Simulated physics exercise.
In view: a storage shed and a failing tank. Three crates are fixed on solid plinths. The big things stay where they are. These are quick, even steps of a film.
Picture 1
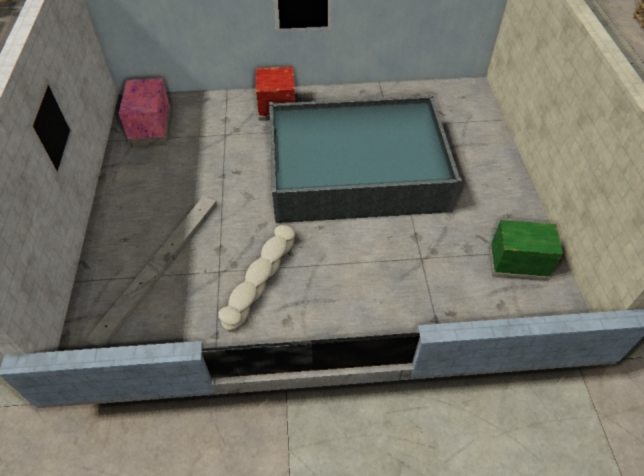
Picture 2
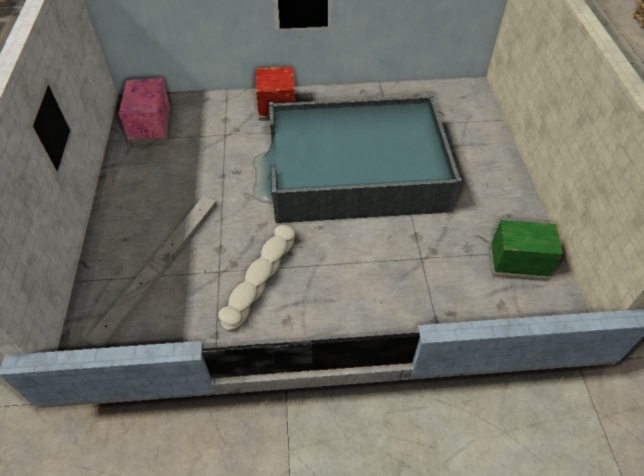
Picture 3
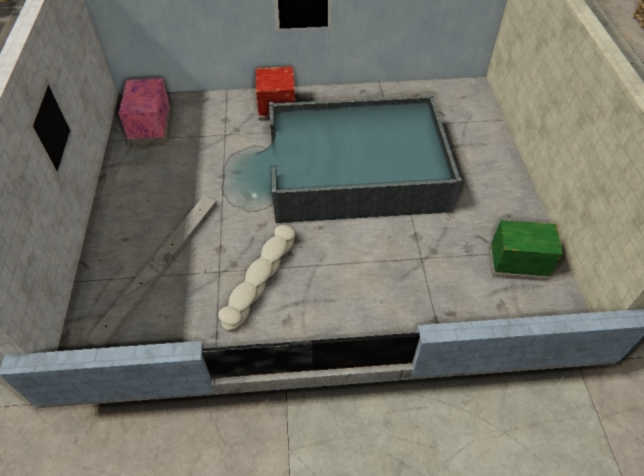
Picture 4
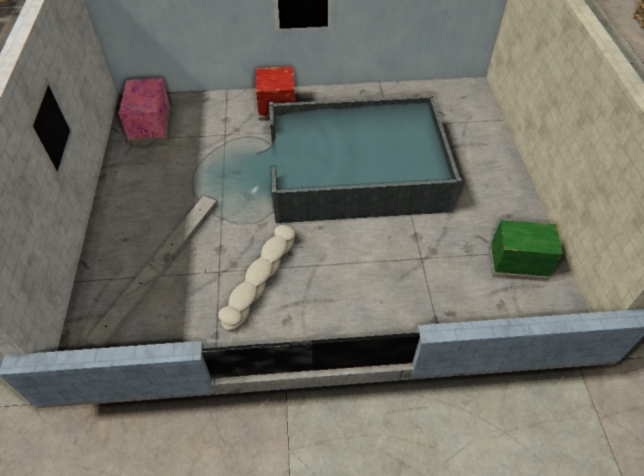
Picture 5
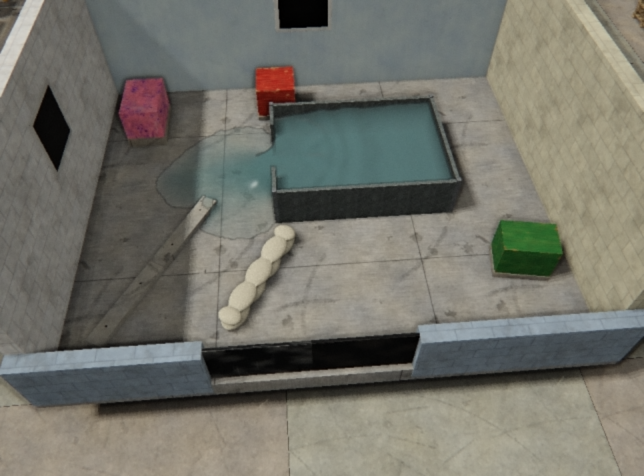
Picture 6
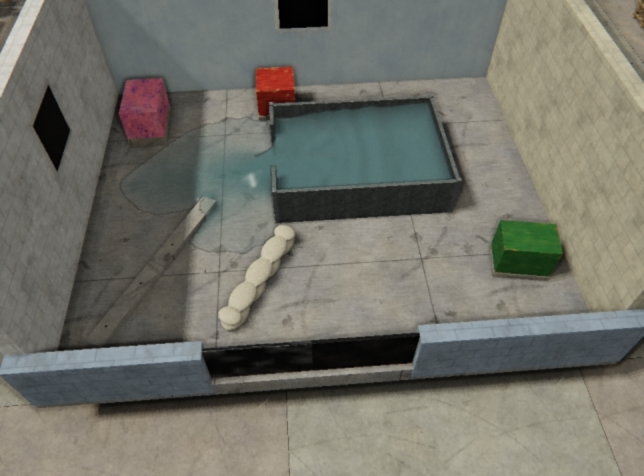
A roofless storage shed with a grey slab floor and low front wall is seen from above, the view staying still. A dark-walled tank of blue-green water stands right of centre, with a red block behind it, a pink block at back left, a green block at right, and a plank and pale segmented roll in front. Water pours from the tank's left side and spreads leftward in a widening sheet past the plank's upper end.
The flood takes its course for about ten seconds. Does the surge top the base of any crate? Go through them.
The pink crate gets wet; the red crate gets wet; the green crate stays dry.
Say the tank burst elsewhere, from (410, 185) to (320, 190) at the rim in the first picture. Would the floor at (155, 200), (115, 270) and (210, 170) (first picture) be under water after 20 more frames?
In that order: Clear, covered, dry.
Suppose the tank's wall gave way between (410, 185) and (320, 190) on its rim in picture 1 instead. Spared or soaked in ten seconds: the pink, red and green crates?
One by one: The pink crate keeps dry, the red crate is wetted, the green crate is topped.
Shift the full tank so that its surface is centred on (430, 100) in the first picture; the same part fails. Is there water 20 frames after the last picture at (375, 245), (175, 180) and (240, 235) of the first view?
In that order: Dry, covered, flooded.
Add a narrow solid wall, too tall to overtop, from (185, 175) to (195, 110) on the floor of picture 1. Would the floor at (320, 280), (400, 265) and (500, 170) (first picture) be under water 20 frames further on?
One after the other: Clear, free of water, free of water.
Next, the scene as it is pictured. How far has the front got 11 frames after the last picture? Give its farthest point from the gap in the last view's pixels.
Roughly at (55, 366).
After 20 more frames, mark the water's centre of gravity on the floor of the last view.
Around (263, 182).
A moment on, water covers 25 % of the floor; the pink crate water round its plinth, the red crate water round its plinth, the green crate not reached.
Next, water covers 35 % of the floor; the pink crate water round its plinth, the red crate water round its plinth, the green crate not reached.
Then, water covers 45 % of the floor; the pink crate water round its plinth, the red crate water round its plinth, the green crate not reached.
Later, water covers 70 % of the floor; the pink crate water round its plinth, the red crate water round its plinth, the green crate not reached.
In the end, water covers 95 % of the floor; the pink crate was topped, the red crate was topped, the green crate stayed above the water.
